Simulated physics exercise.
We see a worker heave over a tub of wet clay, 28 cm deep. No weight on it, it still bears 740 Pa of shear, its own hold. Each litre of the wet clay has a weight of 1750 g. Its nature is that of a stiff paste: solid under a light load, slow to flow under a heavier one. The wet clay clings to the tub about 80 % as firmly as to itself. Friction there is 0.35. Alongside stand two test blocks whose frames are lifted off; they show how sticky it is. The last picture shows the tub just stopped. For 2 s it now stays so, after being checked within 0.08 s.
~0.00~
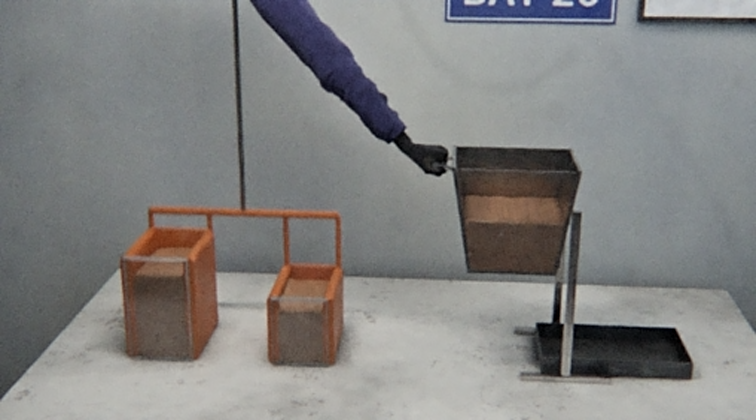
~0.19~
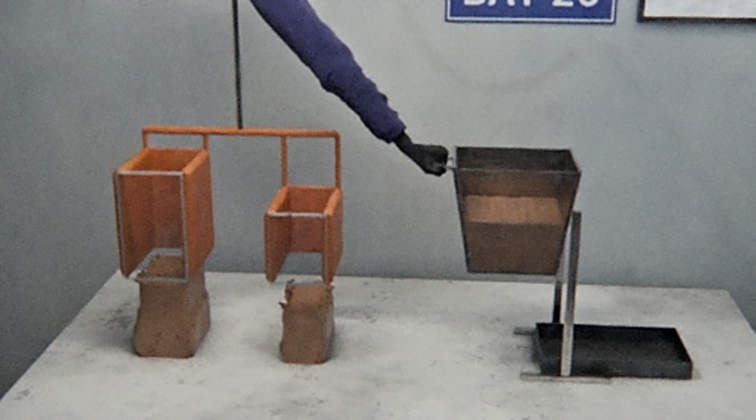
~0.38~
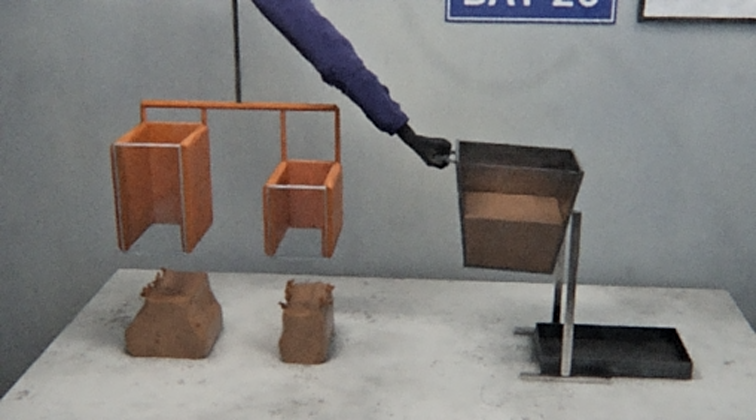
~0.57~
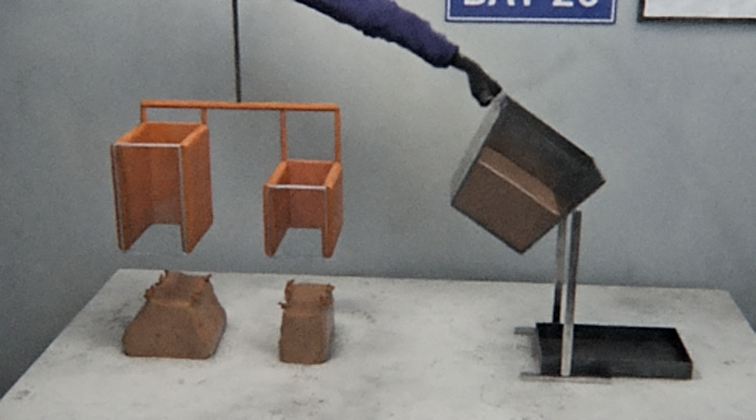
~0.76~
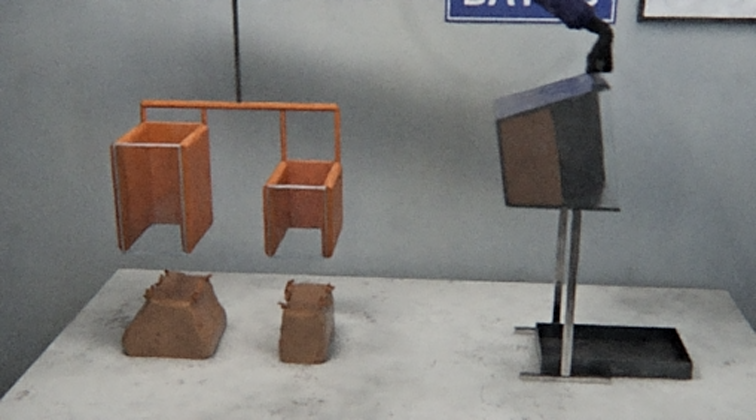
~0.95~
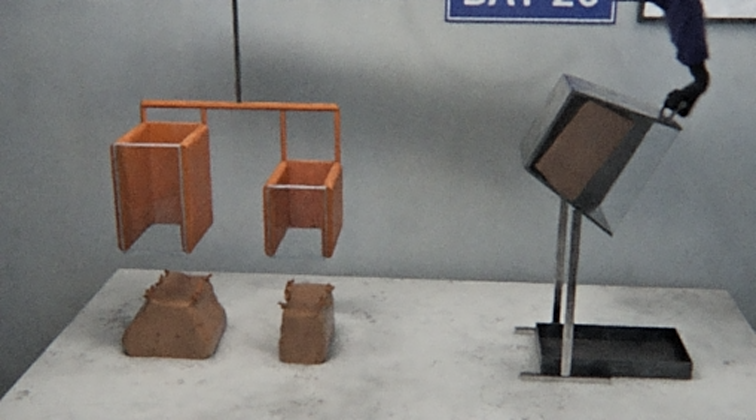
At first, two orange molds joined by a bar lift off two brown clay blocks, and the larger left block slumps and widens while the smaller one keeps its height. Then a gloved hand swings a dark tub of brown clay up and over to the right on its stand, above a black tray.
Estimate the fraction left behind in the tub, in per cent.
I would say 0 %.
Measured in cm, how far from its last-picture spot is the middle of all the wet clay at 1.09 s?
Looks like around 14 cm to me.
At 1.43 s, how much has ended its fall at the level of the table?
Some 70 % has got all the way down.
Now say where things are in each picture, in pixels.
Handle-side rim at (456, 169), tilt 0 degrees; highest point of the wet clay at (473, 221); test blocks 25 cm, 16 cm high (left to right), in the first frame.
Handle-side rim at (456, 169), tilt 0 degrees; highest point of the wet clay at (473, 221); test blocks 23 cm, 16 cm high (left to right), in the second frame.
Handle-side rim at (459, 162), tilt 3 degrees; highest point of the wet clay at (470, 217); test blocks 19 cm, 16 cm high (left to right), in the third frame.
Handle-side rim at (506, 109), tilt 35 degrees; highest point of the wet clay at (478, 163); test blocks 18 cm, 16 cm high (left to right), in the fourth frame.
Handle-side rim at (610, 90), tilt 81 degrees; highest point of the wet clay at (545, 110); test blocks 18 cm, 16 cm high (left to right), in the fifth frame.
Handle-side rim at (680, 131), tilt 118 degrees; highest point of the wet clay at (588, 102); test blocks 18 cm, 16 cm high (left to right), in the sixth frame.
By 1.09 s, the tub is at 118 degrees and holds 83 %.
By 1.26 s, the tub is at 118 degrees and holds 0 %.
By 1.43 s, the tub is at 118 degrees and holds 0 %.
By 1.60 s, the tub is at 118 degrees and holds 0 %.
By 2.95 s, at the end, the tub is at 118 degrees and holds 0 %.
